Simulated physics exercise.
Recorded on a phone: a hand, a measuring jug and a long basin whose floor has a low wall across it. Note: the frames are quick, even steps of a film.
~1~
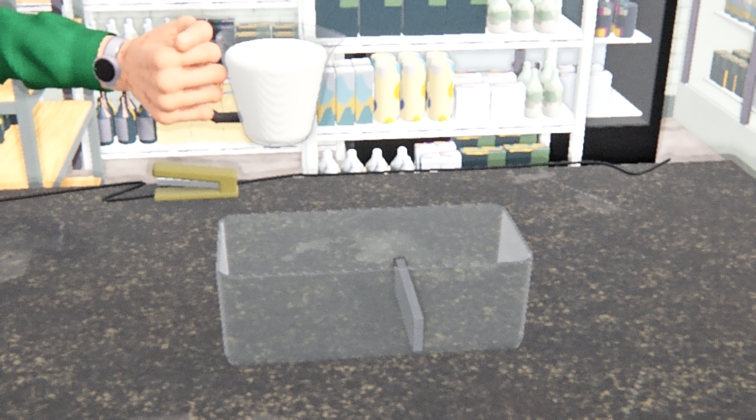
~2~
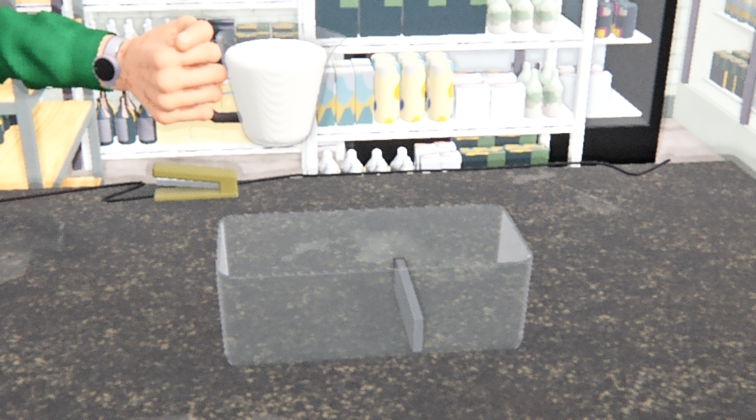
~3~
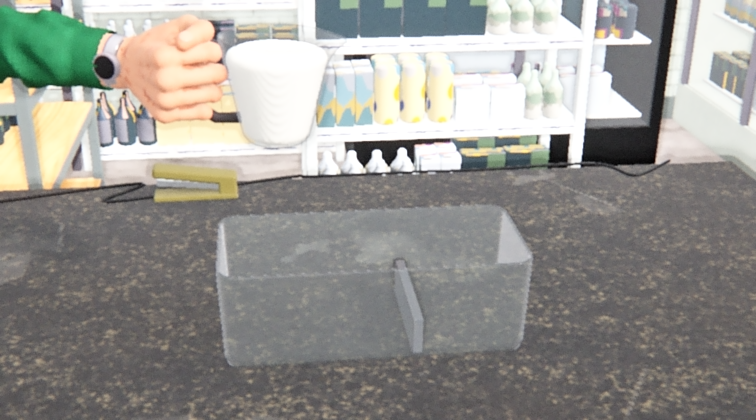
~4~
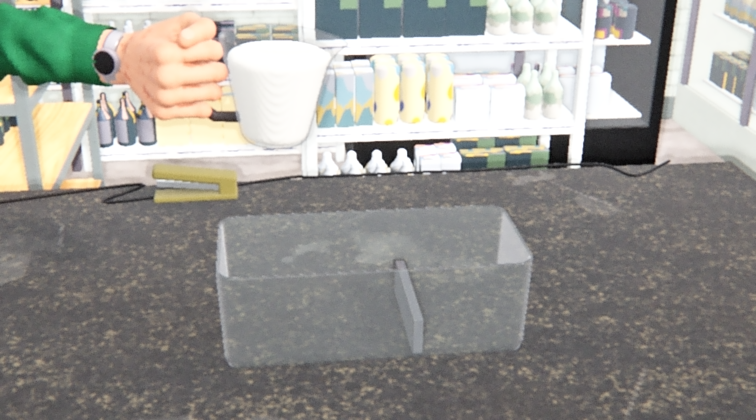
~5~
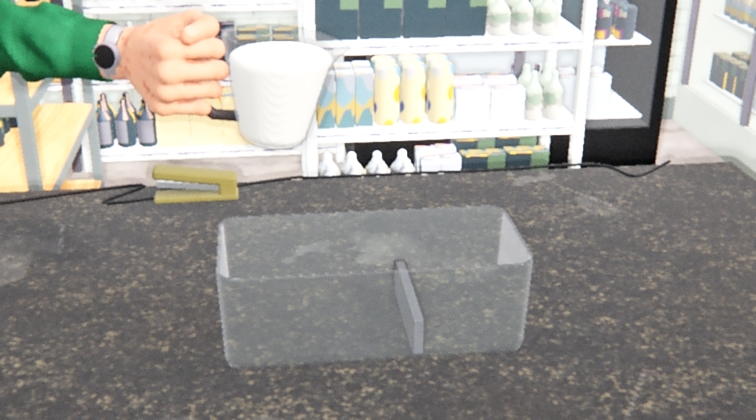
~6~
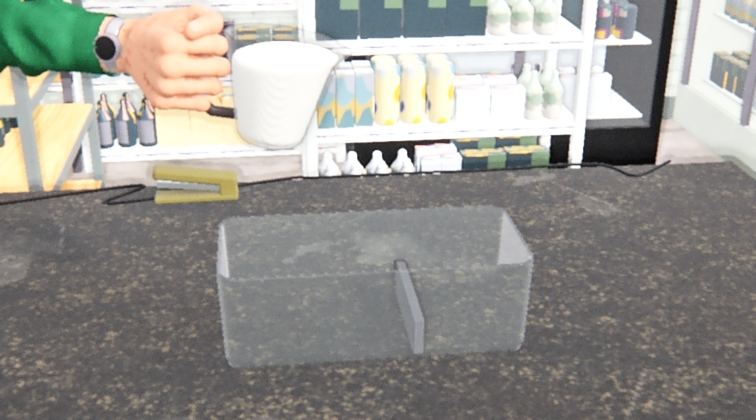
To begin with, a hand in a green sleeve with a watch holds a white measuring jug upright and nearly still above a dark speckled counter, where a clear long basin with a low wall inside sits near a yellow stapler. Then the hand slowly tilts the jug slightly to the right.
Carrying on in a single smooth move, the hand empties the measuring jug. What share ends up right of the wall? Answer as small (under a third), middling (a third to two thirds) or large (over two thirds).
Middling, between a third and two thirds.
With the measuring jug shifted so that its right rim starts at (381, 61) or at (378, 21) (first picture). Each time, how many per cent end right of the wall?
Roughly 90 per cent, then roughly 90 per cent.
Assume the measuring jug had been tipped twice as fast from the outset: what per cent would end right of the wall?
Roughly 35 percent.
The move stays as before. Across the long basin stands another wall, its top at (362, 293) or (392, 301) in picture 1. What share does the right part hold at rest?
95 % then 75 %, approximately.
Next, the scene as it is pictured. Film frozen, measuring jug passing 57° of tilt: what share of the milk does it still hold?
75 per cent, roughly.
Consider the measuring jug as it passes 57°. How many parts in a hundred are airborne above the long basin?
I'd say some 20 per cent of it.
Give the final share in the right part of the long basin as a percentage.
About 60 percent.
A moment on, the measuring jug is tipped part way and 74 per cent is still to pour, 1 is left of the wall and 5 right of it.
Next, the measuring jug is tipped on its side and 20 per cent is still to pour, 11 is left of the wall and 47 right of it.
Then the measuring jug is tipped on its side and 0 per cent is still to pour, 39 is left of the wall and 57 right of it.
Later the measuring jug is tipped on its side and 0 per cent is still to pour, 40 is left of the wall and 58 right of it.
In the end 40 per cent lies left of the wall, 58 right of it and 2 outside.
